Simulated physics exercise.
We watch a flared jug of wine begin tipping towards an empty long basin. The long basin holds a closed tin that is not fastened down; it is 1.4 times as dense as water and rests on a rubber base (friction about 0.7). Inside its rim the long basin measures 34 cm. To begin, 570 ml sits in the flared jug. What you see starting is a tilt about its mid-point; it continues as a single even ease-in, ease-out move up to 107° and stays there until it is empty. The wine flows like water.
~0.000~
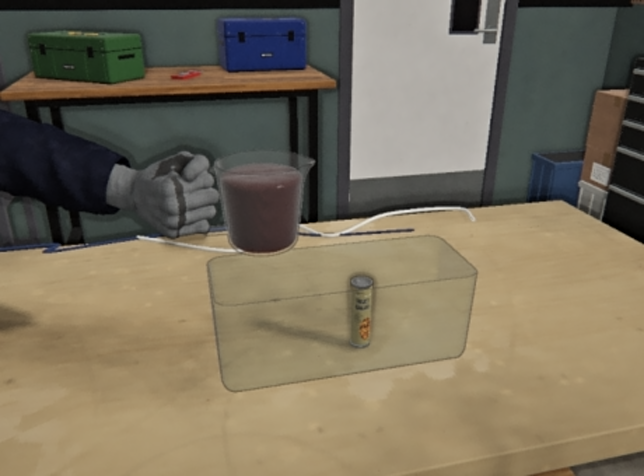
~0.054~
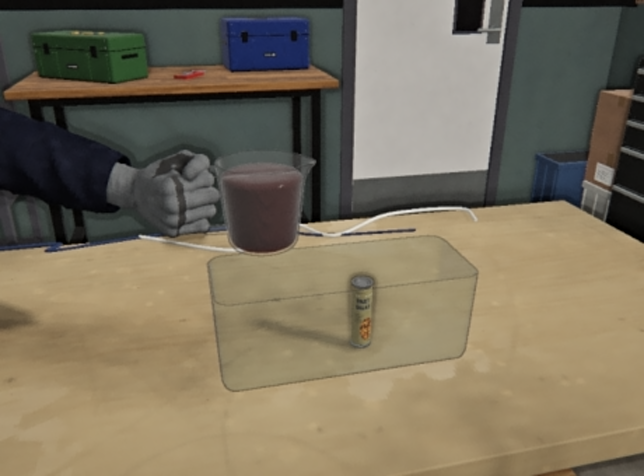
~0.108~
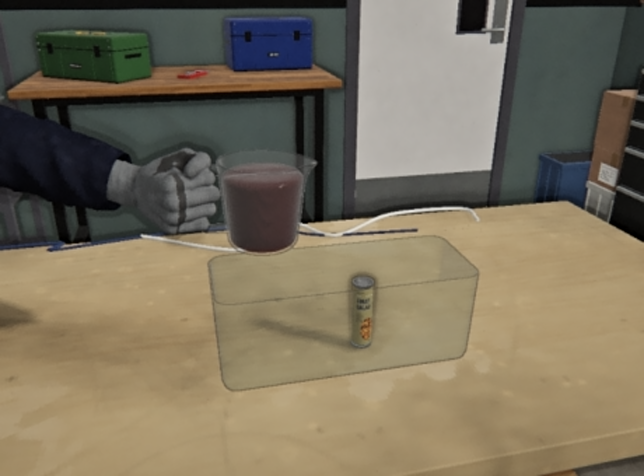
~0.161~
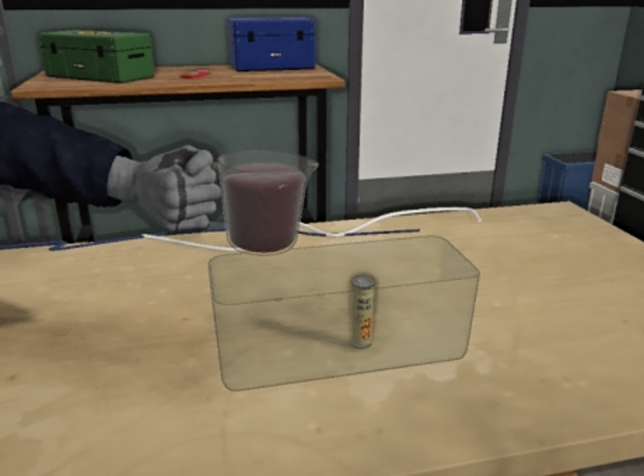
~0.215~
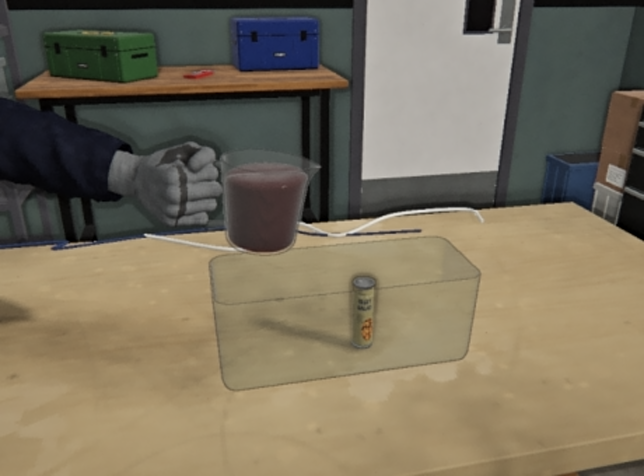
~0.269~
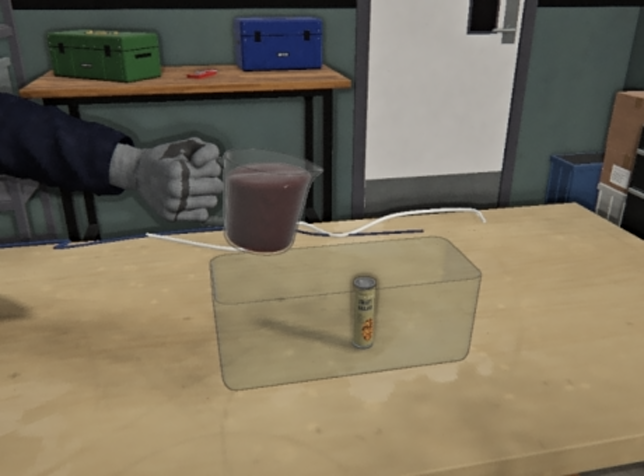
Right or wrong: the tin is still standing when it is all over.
Wrong, it has gone over.
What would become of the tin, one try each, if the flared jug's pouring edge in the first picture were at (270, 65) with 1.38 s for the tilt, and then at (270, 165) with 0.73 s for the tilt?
Try 1: Tipped over; try 2: Still standing.
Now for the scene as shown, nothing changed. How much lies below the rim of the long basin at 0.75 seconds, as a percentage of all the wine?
Some 9 per cent.
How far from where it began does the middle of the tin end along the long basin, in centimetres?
In the end the tin's centre has shifted about 6.5 centimetres.
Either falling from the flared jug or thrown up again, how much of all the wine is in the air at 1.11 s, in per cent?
Estimated airborne part: Roughly 10 per cent.
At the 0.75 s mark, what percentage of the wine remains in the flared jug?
76 %.
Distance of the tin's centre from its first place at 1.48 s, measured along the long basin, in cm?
Close to 7 cm.
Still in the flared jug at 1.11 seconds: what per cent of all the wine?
20 per cent or so.
By 0.75 s the tilt is 61° and 76 per cent is still to pour; the tin stands where it began.
By 1.11 s the tilt is 97° and 19 per cent is still to pour; the tin stands where it began.
By 1.48 s the tilt is 107° and 0 per cent is still to pour; the tin lies on its side.
By 1.88 s the tilt is 107° and 0 per cent is still to pour; the tin lies on its side.
At rest the tin lies on its side.
